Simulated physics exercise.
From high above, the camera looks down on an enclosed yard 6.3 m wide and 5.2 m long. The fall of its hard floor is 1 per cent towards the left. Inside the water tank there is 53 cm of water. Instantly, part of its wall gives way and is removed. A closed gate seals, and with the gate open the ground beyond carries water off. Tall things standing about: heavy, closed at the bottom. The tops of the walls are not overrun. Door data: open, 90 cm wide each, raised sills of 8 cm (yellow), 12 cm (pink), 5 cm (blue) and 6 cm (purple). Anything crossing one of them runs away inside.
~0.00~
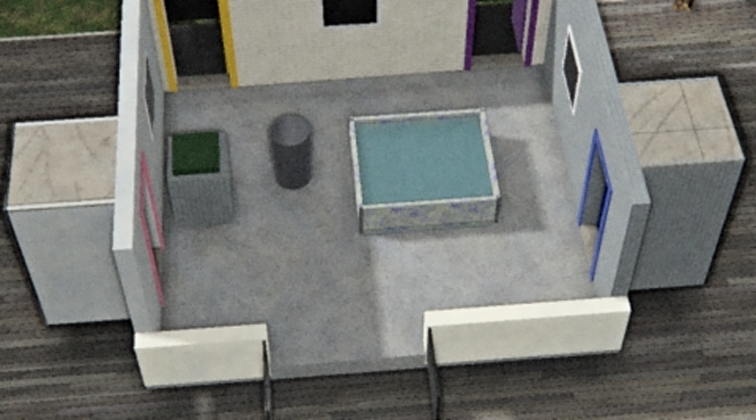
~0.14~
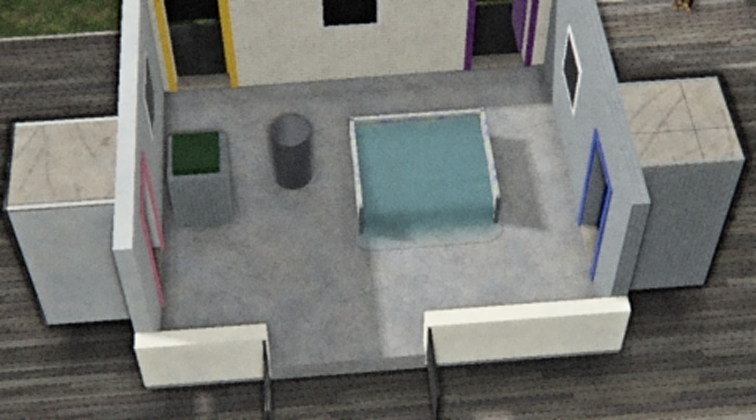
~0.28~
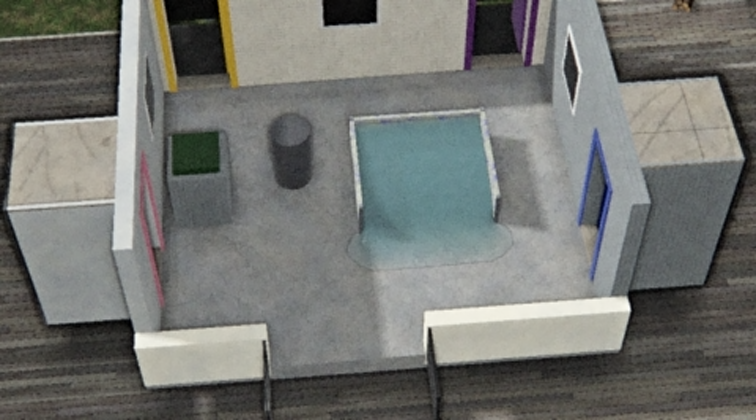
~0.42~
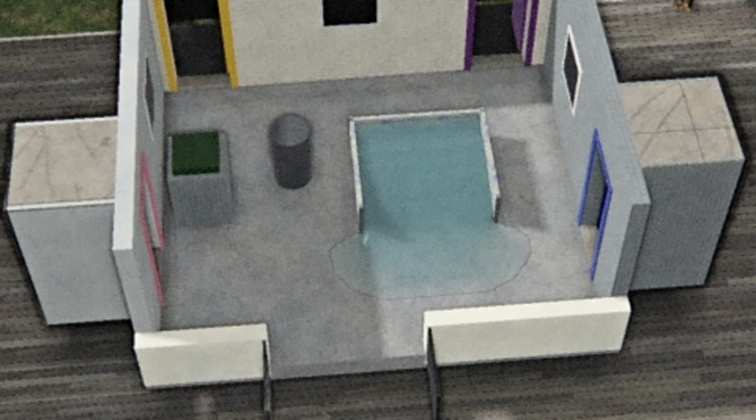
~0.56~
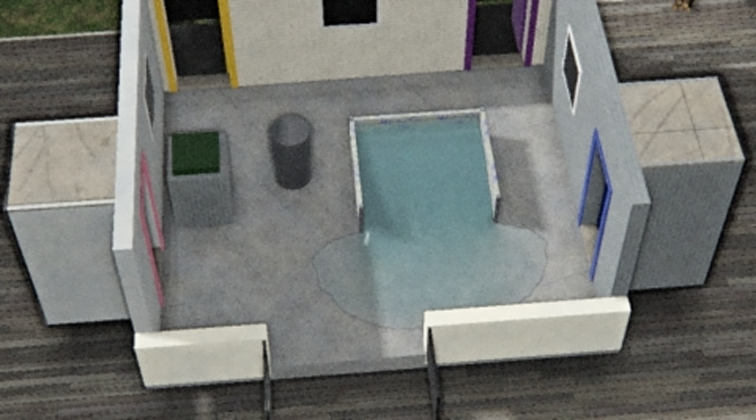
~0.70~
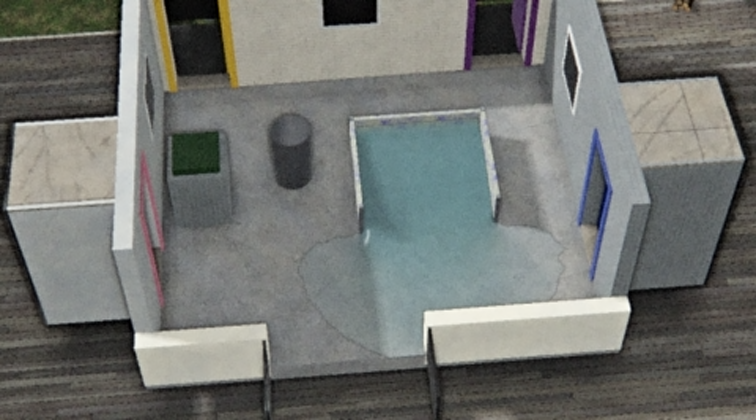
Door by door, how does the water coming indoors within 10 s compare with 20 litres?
The yellow door lets in no more than that; the pink door lets in no more than that; the blue door lets in more than that; the purple door lets in more than that.
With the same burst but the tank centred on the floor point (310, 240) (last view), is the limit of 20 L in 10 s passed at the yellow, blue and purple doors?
With respect to that limit, yellow ends up inside it, blue ends up inside it, purple ends up inside it.
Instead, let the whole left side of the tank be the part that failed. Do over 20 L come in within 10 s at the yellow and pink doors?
The yellow door comes out more than that and the pink door more than that.
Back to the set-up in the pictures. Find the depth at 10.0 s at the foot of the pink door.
Roughly 6.5 cm.
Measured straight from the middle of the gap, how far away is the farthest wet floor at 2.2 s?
Some 3.8 metres from the gap.
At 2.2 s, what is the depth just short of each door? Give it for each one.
You'd get yellow at 0 cm, pink at 0 cm, blue at 6 cm, and purple at 0 cm.
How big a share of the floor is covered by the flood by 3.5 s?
Near 40 per cent is wet.
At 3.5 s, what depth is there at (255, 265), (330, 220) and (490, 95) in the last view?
Around 0 cm, 0 cm and 0 cm, in the order given.
After 1.4 s water covers 30 % of the floor and is deepest (34 cm) near (438, 328); yellow door not reached, pink door not reached, blue door 2 cm at the sill, 0 L in, purple door not reached.
After 2.2 s water covers 30 % of the floor and is deepest (34 cm) near (588, 326); yellow door not reached, pink door not reached, blue door 6 cm at the sill, 0 L in, purple door not reached.
After 3.5 s water covers 40 % of the floor and is deepest (20 cm) near (588, 326); yellow door not reached, pink door not reached, blue door 11 cm at the sill, 16 L in, purple door not reached.
After 6.0 s water covers 60 % of the floor and is deepest (12 cm) near (499, 68); yellow door not reached, pink door 5 cm at the sill, 0 L in, blue door 6 cm at the sill, 38 L in, purple door 11 cm at the sill, 28 L in.
After 10.0 s water covers 90 % of the floor and is deepest (8 cm) near (163, 268); yellow door 4 cm at the sill, 0 L in, pink door 6 cm at the sill, 0 L in, blue door 1 cm at the sill, 39 L in, purple door 4 cm at the sill, 51 L in.
